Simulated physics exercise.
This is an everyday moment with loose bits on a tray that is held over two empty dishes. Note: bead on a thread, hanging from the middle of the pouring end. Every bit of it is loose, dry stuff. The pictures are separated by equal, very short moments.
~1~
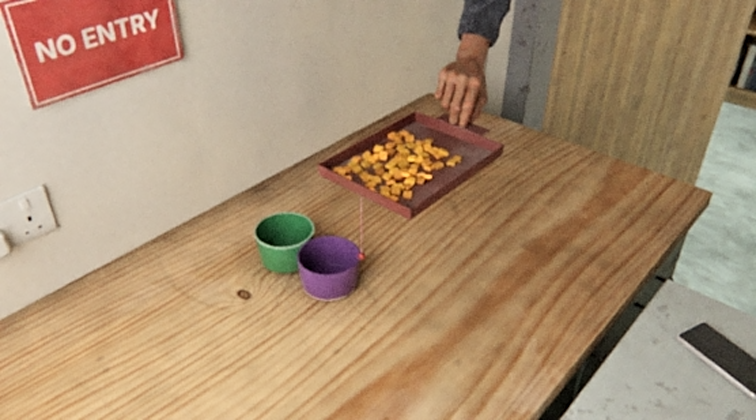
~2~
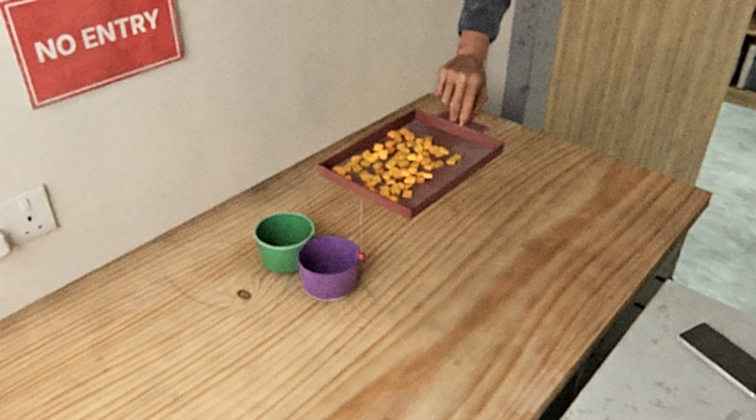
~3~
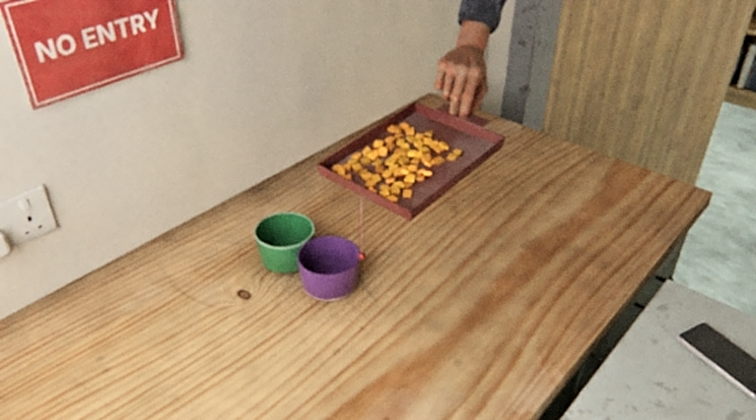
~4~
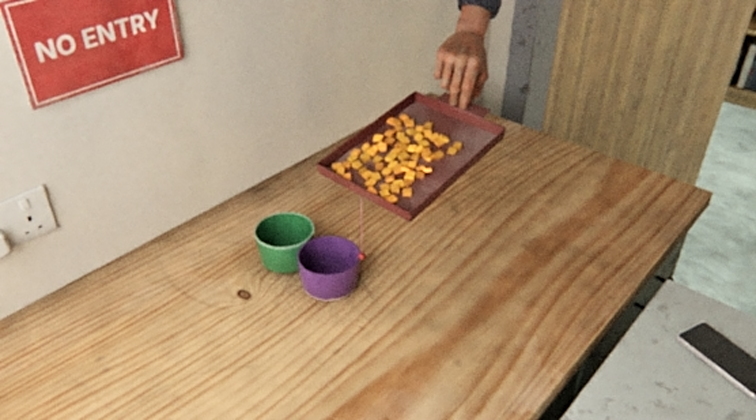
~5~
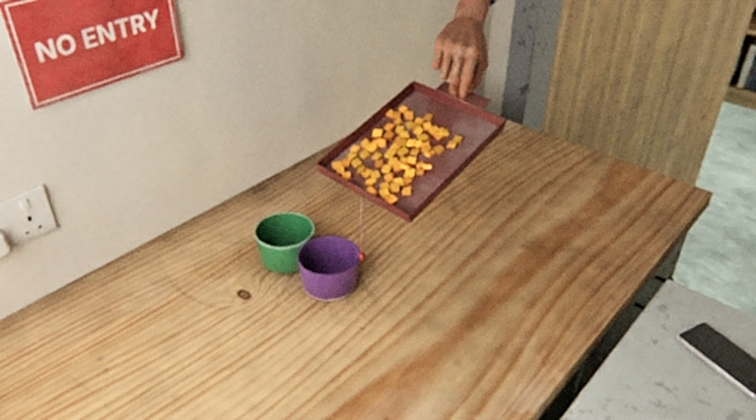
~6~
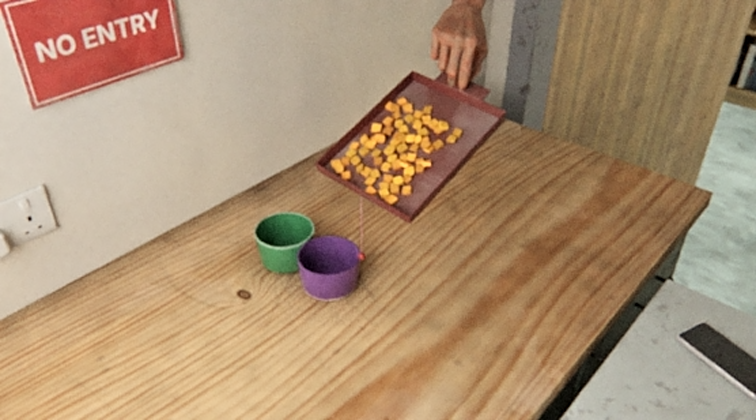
A hand raising the handle end of a dark red tray of small orange pieces, tilting it near green and purple bowls.
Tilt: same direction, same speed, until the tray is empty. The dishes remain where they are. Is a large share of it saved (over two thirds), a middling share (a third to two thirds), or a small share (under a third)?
A small share is saved.
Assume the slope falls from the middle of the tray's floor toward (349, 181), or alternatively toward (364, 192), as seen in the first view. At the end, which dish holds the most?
The first tilt favours the right-side dish and the second favours the right-side dish.
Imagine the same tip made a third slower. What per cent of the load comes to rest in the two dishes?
Close to 0 per cent.
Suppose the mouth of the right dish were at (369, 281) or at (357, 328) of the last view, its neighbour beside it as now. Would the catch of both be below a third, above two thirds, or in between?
In the middle band, then under a third.
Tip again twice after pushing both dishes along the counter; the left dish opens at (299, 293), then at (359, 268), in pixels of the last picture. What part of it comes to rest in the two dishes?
20% for the first placement, 50% for the second.
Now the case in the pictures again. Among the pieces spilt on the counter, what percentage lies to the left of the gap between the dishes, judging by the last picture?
It comes to near 10 percent of the spill.
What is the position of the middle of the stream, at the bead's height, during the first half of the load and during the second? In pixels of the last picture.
The opening part goes through (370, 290); what follows goes through (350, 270).
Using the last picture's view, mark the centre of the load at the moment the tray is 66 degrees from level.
The middle of the pieces lands at roughly (382, 175).
Just after the last frame, tray tipped steeply; almost all on the tray; just a few in the air.
A moment on, tray tipped past a quarter turn; the larger part on the tray; about a tenth outside both; about a tenth in the air.
Further on, tray tipped past a quarter turn; just a few in the right dish; almost all outside both.
When it is over, tray tipped past a quarter turn; just a few in the right dish; not one in the left dish; almost all outside both.
